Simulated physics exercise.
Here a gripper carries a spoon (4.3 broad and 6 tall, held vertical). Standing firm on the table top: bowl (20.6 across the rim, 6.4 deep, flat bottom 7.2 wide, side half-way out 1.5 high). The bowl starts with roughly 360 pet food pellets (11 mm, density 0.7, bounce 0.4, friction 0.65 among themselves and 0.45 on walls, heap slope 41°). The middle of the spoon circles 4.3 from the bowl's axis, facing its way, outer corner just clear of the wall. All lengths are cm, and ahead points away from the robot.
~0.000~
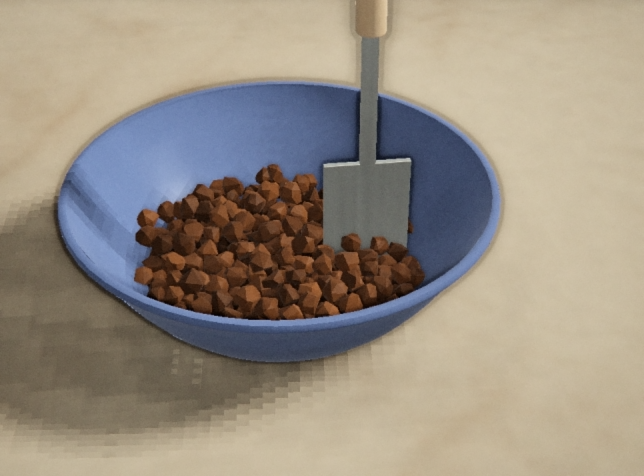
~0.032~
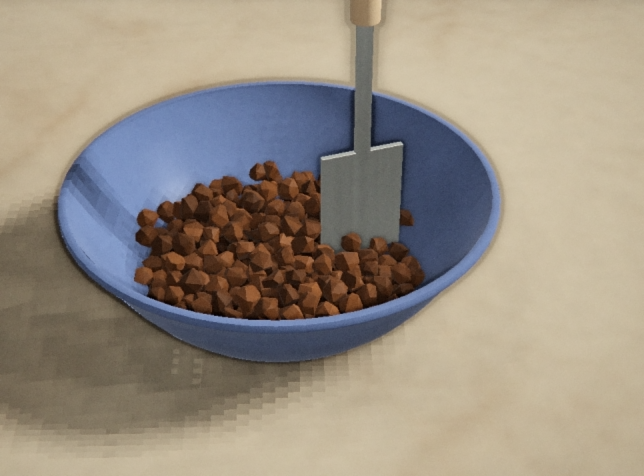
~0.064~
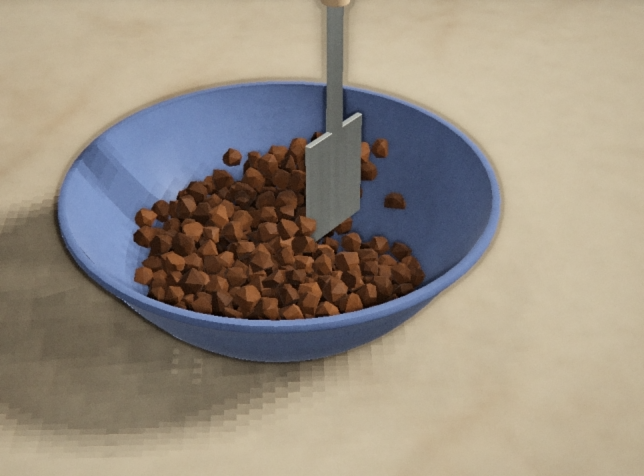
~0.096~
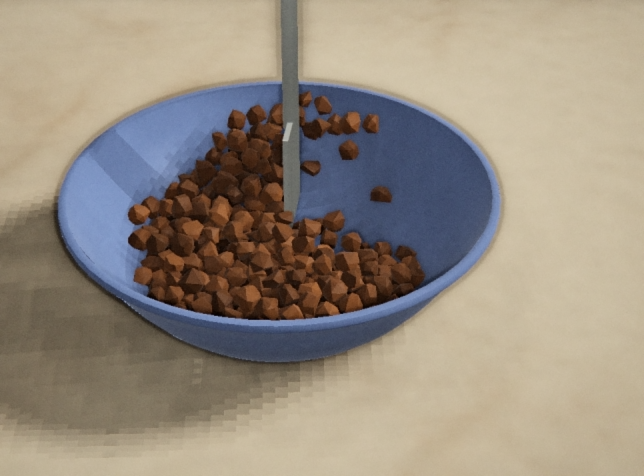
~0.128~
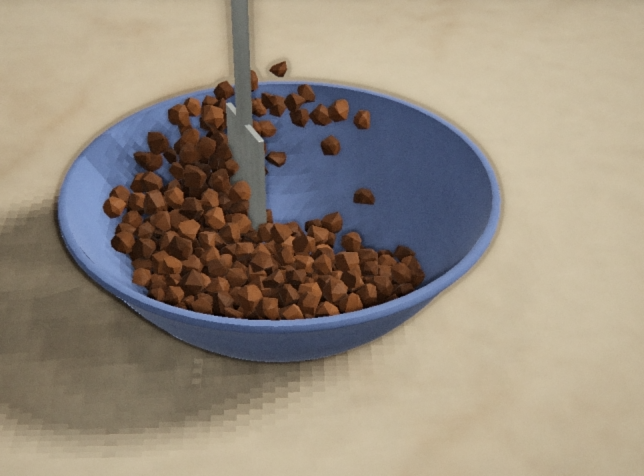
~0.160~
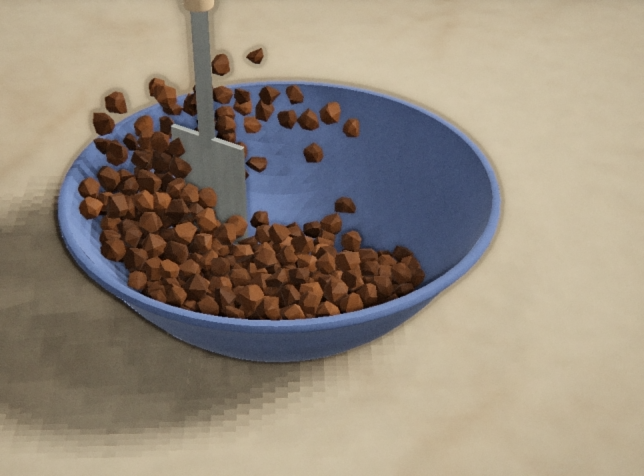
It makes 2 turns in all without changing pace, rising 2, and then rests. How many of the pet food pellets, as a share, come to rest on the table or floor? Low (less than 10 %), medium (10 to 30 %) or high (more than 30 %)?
Answer: Medium; 10 to 30 % of the pet food pellets finish on the table or floor.
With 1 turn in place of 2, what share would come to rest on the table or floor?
It would be near 15 per cent.
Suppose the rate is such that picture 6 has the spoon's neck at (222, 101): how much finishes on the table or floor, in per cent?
About 10 per cent.
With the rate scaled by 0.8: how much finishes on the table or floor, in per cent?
Some 15 per cent.
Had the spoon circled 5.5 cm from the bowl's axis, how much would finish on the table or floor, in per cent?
In that case some 15 per cent.
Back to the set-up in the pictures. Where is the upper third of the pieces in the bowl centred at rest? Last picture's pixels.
Around (298, 220).
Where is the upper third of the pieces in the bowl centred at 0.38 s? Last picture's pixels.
Around (399, 211).
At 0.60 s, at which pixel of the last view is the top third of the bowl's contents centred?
Around (278, 210).
After 0.38 s, 5° round, highest piece 12 above the table; 304 in the bowl, 25 on the table or floor, 26 in flight or on the tool.
After 0.60 s, 228° round, highest piece 6 above the table; 290 in the bowl, 65 on the table or floor.
After 0.91 s, 0° round, highest piece 6 above the table; 290 in the bowl, 65 on the table or floor.
After 1.61 s, 0° round, highest piece 6 above the table; 290 in the bowl, 65 on the table or floor.
In the end, 290 in the bowl, 65 on the table or floor. That is 18 % on the table or floor.
